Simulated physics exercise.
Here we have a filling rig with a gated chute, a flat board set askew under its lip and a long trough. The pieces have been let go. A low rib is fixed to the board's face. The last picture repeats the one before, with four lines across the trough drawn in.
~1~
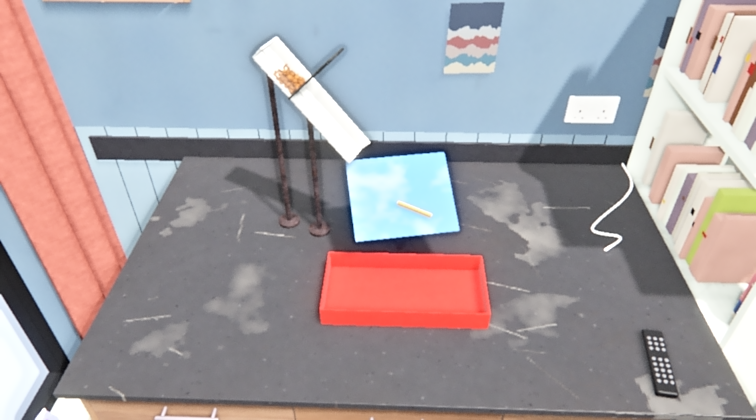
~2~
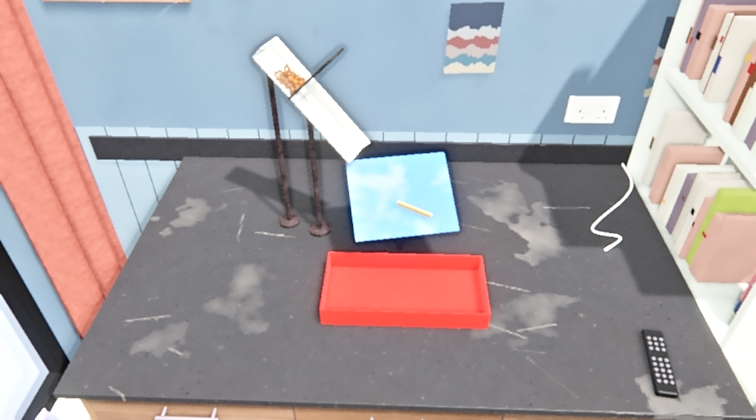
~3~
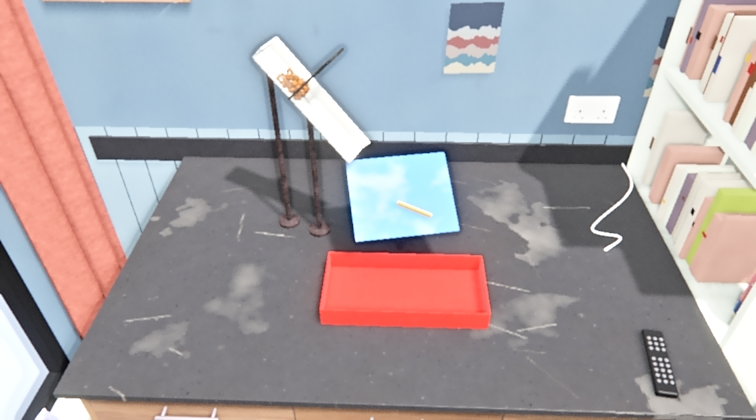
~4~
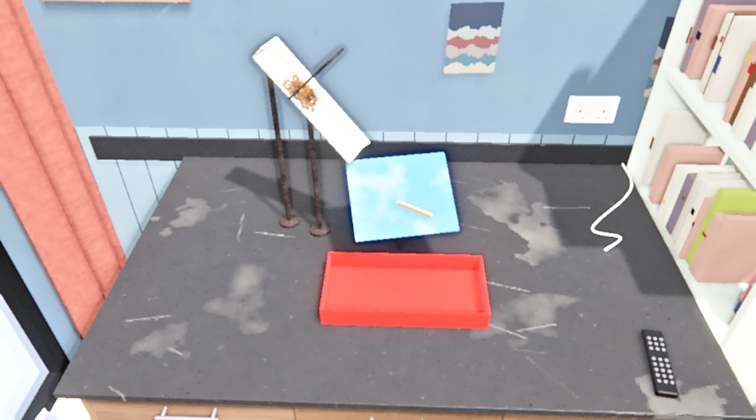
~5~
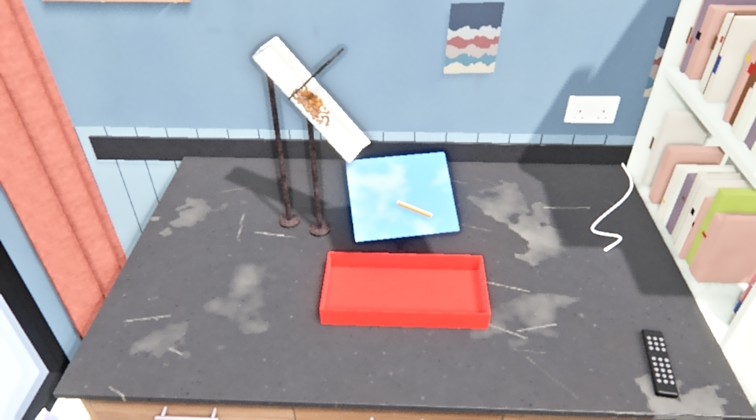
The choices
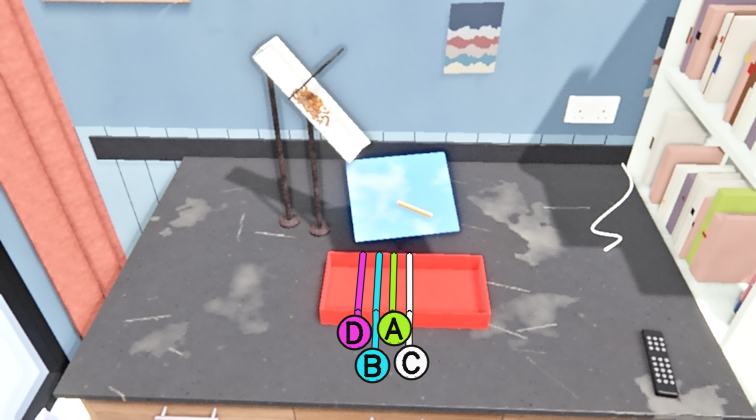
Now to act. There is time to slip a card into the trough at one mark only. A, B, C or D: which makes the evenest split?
I would pick line C.
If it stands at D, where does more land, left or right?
More lands on the right.
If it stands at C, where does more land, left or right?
The right side.
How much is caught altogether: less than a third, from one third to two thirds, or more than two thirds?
More than two thirds.
On the marked copy, line A crosses the front rim at (392, 311); line B crosses the front rim at (376, 311); line C crosses the front rim at (409, 312); line D crosses the front rim at (358, 310).
If A is chosen, of what is caught, a small part on the left of the divider, most on the right.
If B is chosen, of what is caught, none on the left of the divider, all on the right.
If C is chosen, of what is caught, about a third on the left of the divider, about two thirds on the right.
If D is chosen, of what is caught, none on the left of the divider, all on the right.
